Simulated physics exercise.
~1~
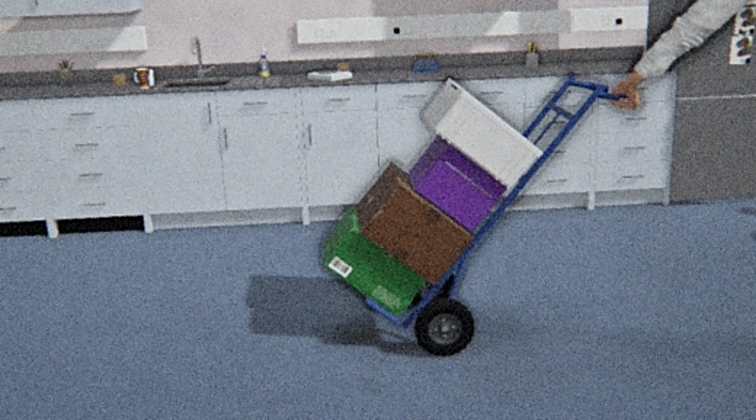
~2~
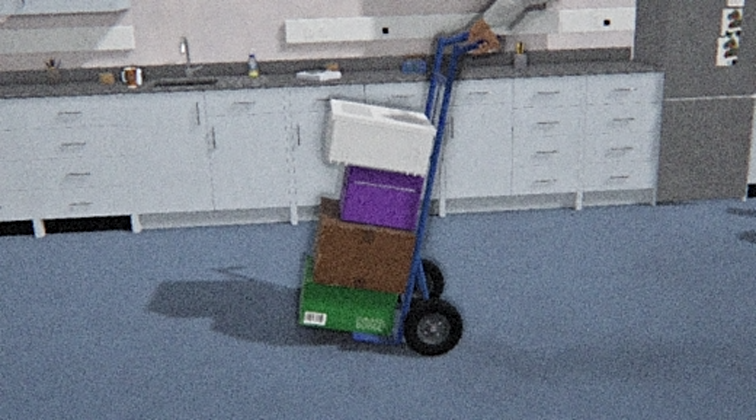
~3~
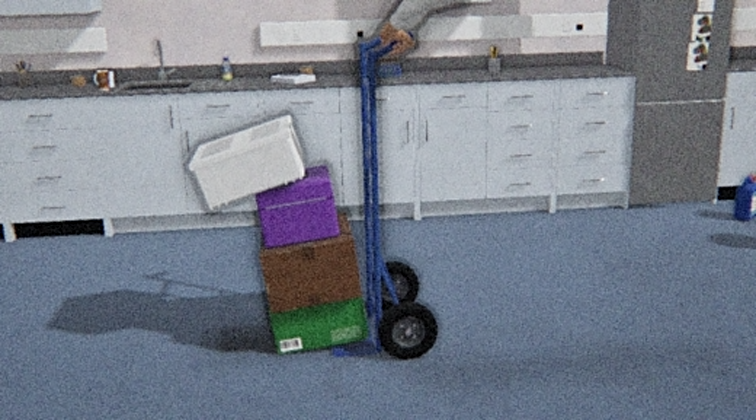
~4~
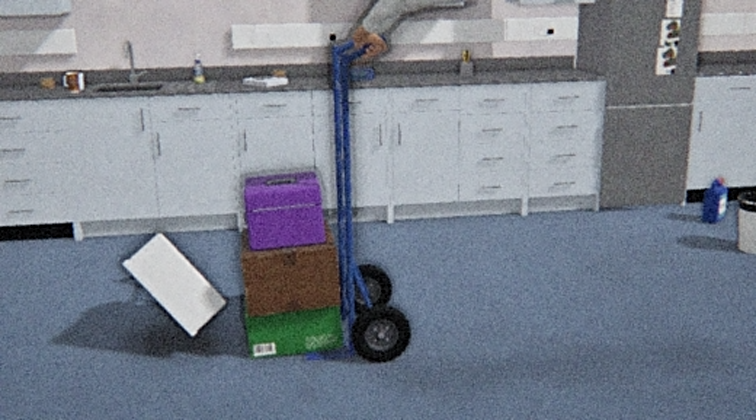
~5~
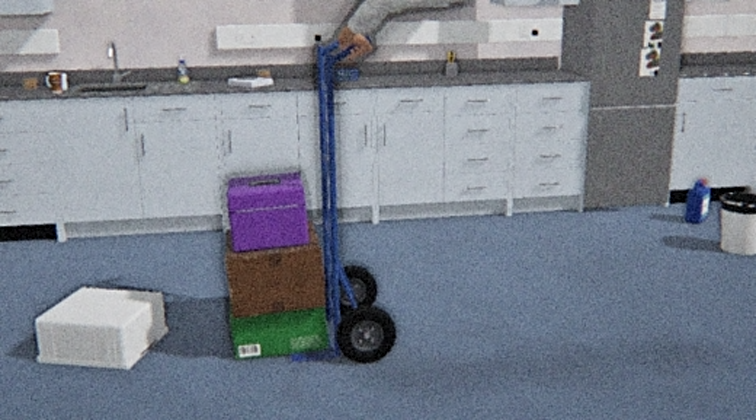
At first, a hand holds a blue sack truck tilted back to the right in a kitchen, with a green parcel, brown box, purple toolbox and white tote stacked on it. The hand swings the truck upright, and the load turns with it. As the truck reaches upright, the white tote tips and slides off the left side of the stack. It tumbles down to the blue floor while the hand keeps hold of the handle. Finally, the tote rests on the floor to the left, and the other three items remain stacked beside the upright truck.
